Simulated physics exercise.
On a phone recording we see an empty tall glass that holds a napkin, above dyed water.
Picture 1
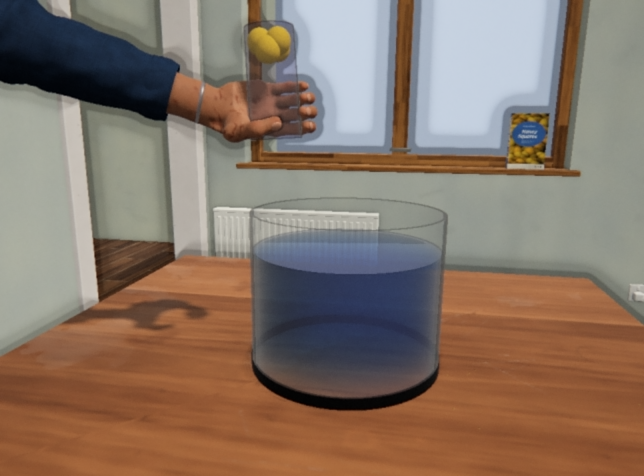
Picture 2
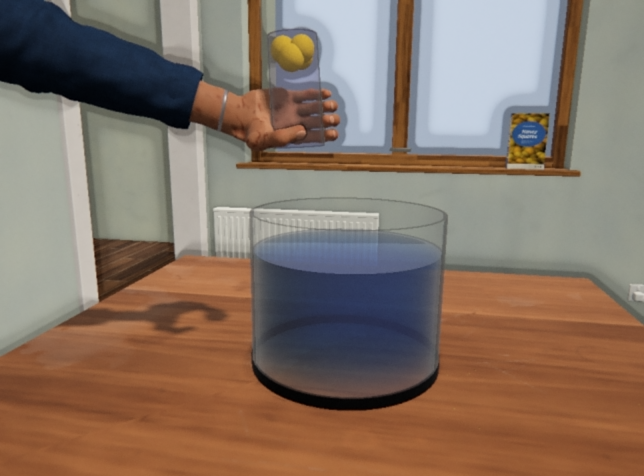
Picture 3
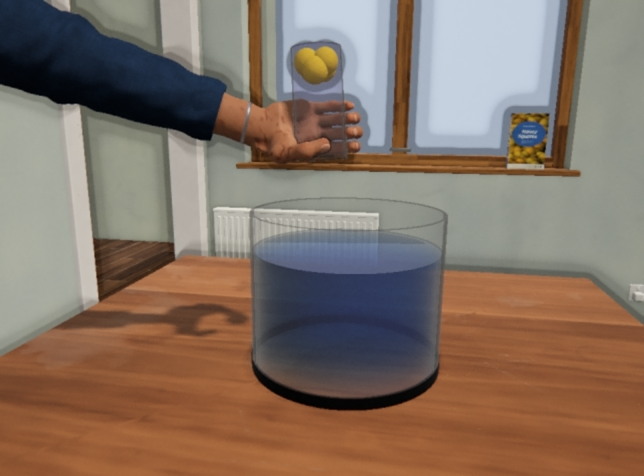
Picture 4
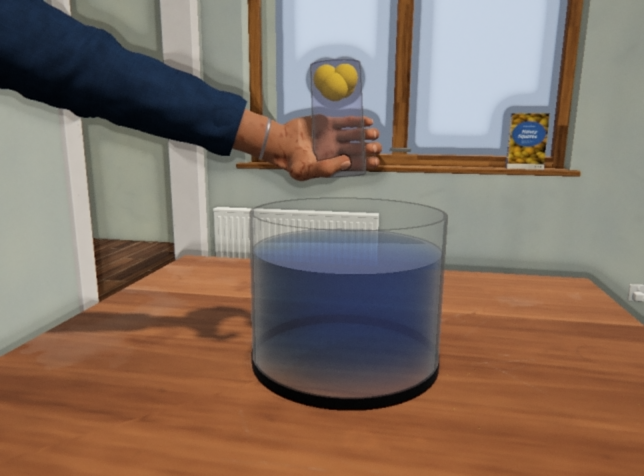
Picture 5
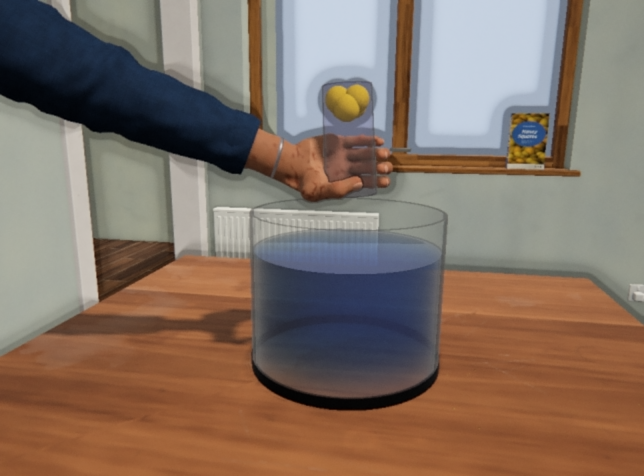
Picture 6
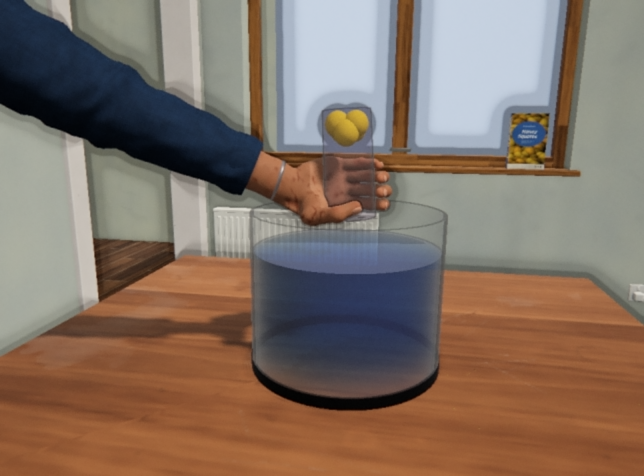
A hand in a dark blue sleeve held an upside-down clear glass with something yellow bunched inside, moving it rightward and down until it was just above the blue water in a big bowl.
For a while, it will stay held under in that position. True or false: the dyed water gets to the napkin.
False.
Soon after, the tall glass enters the dyed water.
Later, air is trapped inside and holds the level down.
In the end, the tall glass is under, still full of air, and the napkin is dry.
